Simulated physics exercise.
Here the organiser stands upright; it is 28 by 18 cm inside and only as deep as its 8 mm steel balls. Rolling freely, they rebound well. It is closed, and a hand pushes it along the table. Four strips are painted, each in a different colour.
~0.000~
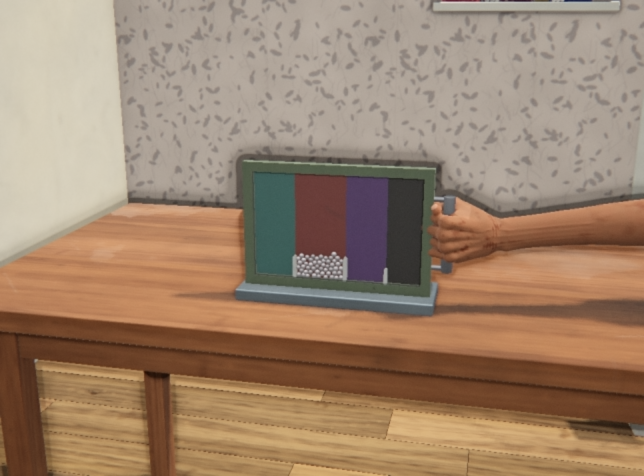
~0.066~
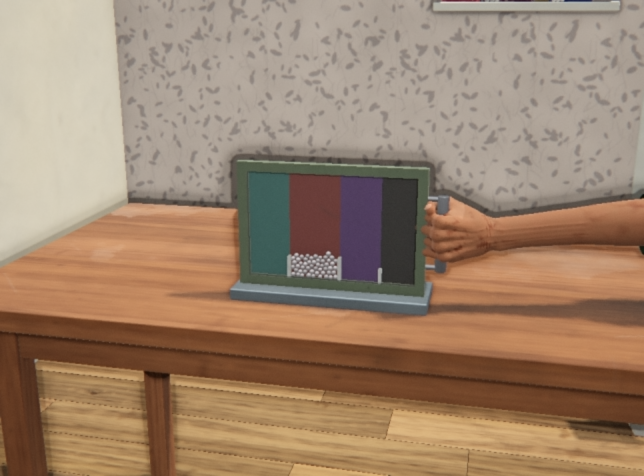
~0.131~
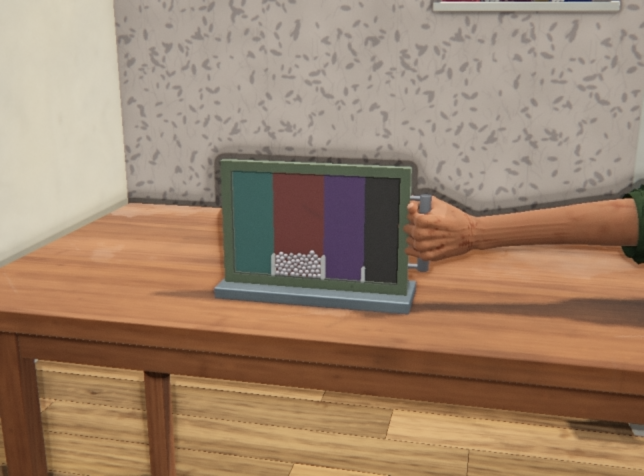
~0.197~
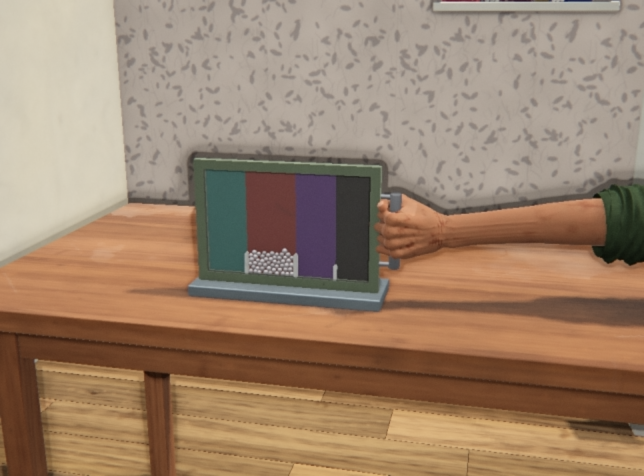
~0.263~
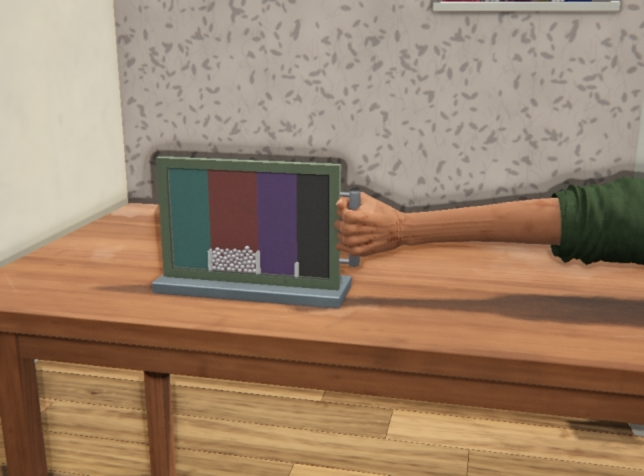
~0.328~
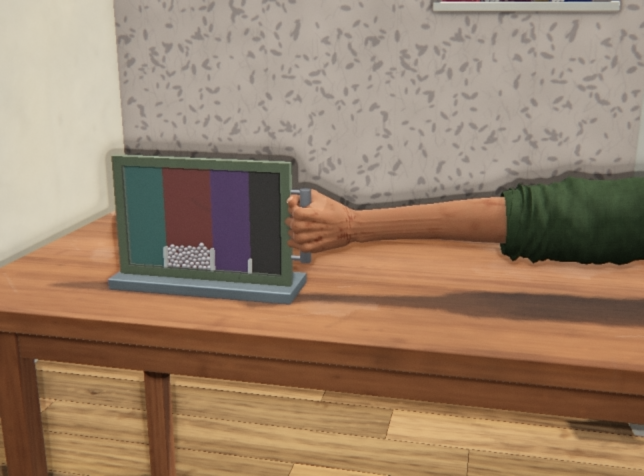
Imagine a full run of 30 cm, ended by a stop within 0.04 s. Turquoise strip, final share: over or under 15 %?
Over.
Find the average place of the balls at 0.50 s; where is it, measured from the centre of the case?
Some 5 cm left and 6 cm below.
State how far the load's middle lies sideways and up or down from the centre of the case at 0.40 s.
About 4 cm left and 6 cm below.
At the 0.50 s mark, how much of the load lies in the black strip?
The share there is near 0 %.
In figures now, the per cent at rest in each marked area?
Result: Red strip = 80, purple strip = 0, turquoise strip = 20, black strip = 0.
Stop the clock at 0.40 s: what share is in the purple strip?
The share there is around 0 %.
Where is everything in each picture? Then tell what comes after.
At its start; about 50 balls; load centre (320, 267); top ball (334, 254); red (320, 186), purple (367, 189), turquoise (274, 184), black (406, 191), in the first picture.
In the second picture, 1 cm to the left; load centre (314, 266); top ball (328, 254).
In the third picture, 4 cm to the left; load centre (298, 265); top ball (312, 253); wall ends (363, 269), (323, 257), (273, 256).
In the fourth picture, 8 cm to the left; load centre (271, 263); top ball (285, 251).
In the fifth picture, 15 cm to the left; load centre (234, 261); top ball (247, 248).
In the sixth picture, 23 cm to the left; load centre (189, 257); top ball (202, 245); red (186, 180), purple (229, 182), turquoise (144, 178), black (265, 184).
After 0.40 s, it is 30 cm to the left; the balls' middle is 4 cm left of and 6 cm below the centre; red 100 %.
After 0.50 s, it is 30 cm to the left; the balls' middle is 5 cm left of and 6 cm below the centre; red 85 %, turquoise 15 %.
After 0.65 s, it is 30 cm to the left; the balls' middle is 5 cm left of and 7 cm below the centre; red 80 %, turquoise 20 %.
All still by 1.2 s, it is 30 cm to the left; red 80 %, purple 0 %, turquoise 20 %, black 0 %.
